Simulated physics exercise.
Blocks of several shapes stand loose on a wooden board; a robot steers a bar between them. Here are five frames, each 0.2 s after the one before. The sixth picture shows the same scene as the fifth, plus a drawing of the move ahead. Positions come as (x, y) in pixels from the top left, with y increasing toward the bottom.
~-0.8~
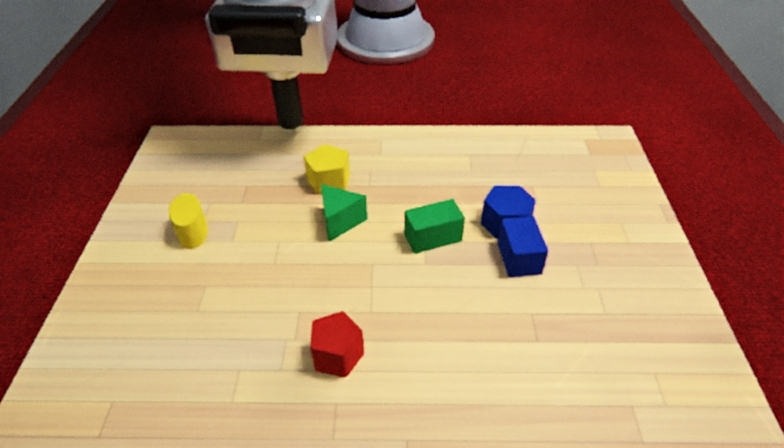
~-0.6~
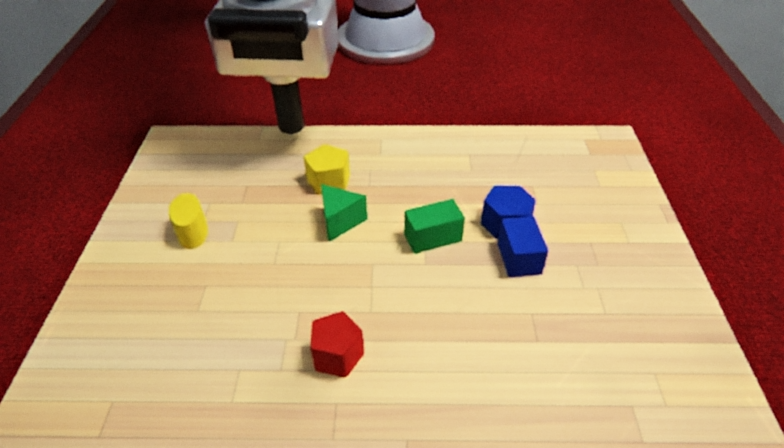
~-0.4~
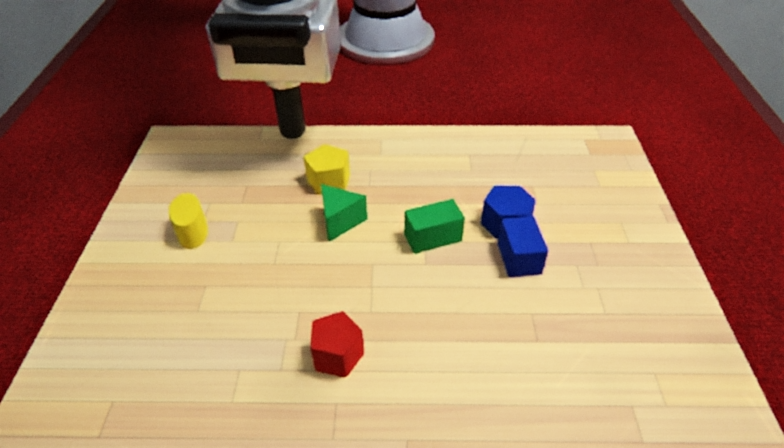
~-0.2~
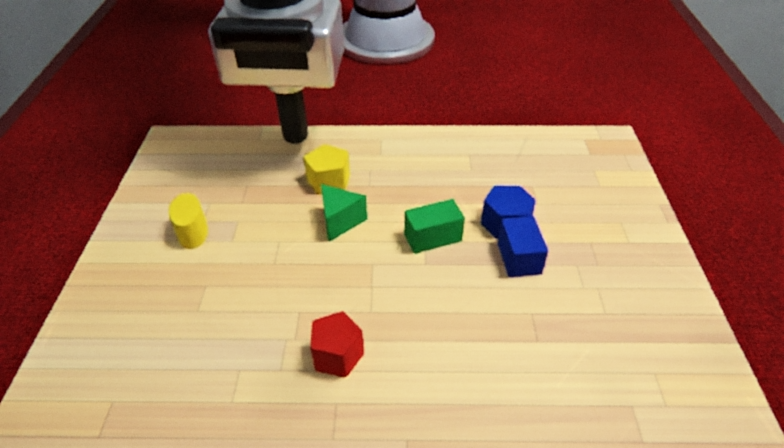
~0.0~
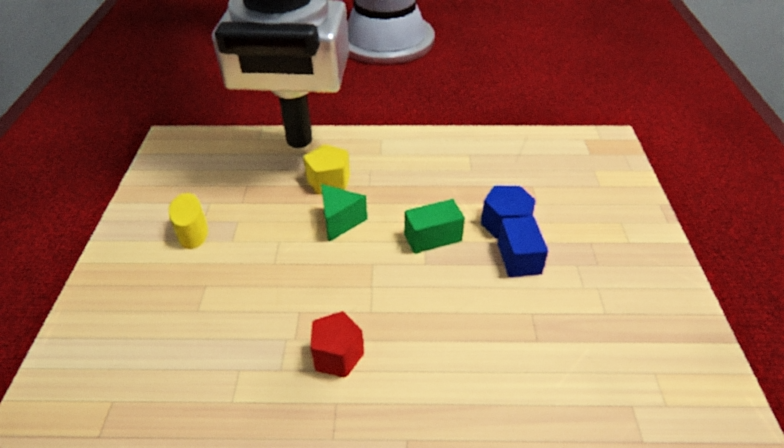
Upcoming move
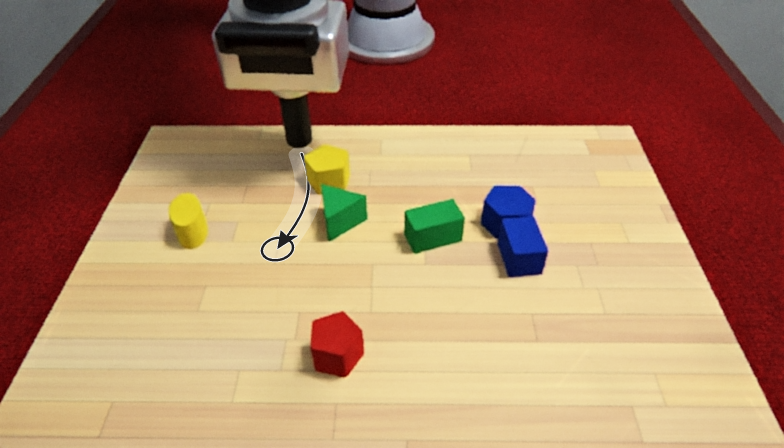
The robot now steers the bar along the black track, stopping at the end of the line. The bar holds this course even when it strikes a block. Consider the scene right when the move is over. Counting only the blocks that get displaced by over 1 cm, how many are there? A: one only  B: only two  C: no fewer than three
A
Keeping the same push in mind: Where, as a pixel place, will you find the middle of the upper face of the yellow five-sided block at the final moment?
For the centre of its top, I'd go with (339, 170).
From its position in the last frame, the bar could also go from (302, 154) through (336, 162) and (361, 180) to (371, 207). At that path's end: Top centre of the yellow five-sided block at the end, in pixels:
Put as a pixel place, it's (332, 182).
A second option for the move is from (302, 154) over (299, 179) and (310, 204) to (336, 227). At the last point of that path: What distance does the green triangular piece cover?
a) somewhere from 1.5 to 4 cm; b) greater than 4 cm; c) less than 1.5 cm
I choose a.
Path on the board, from (302, 154) by way of (309, 182) and (301, 214) to (278, 249).
What follows on the original path. One third of the way, bar (307, 170); yellow five-sided block (336, 166), turned 30° anticlockwise.
Two thirds of the way, bar (299, 202); yellow five-sided block (339, 170), turned 45° anticlockwise.
At the end, bar (275, 237); yellow five-sided block (339, 170), turned 45° anticlockwise; green triangular piece in place.
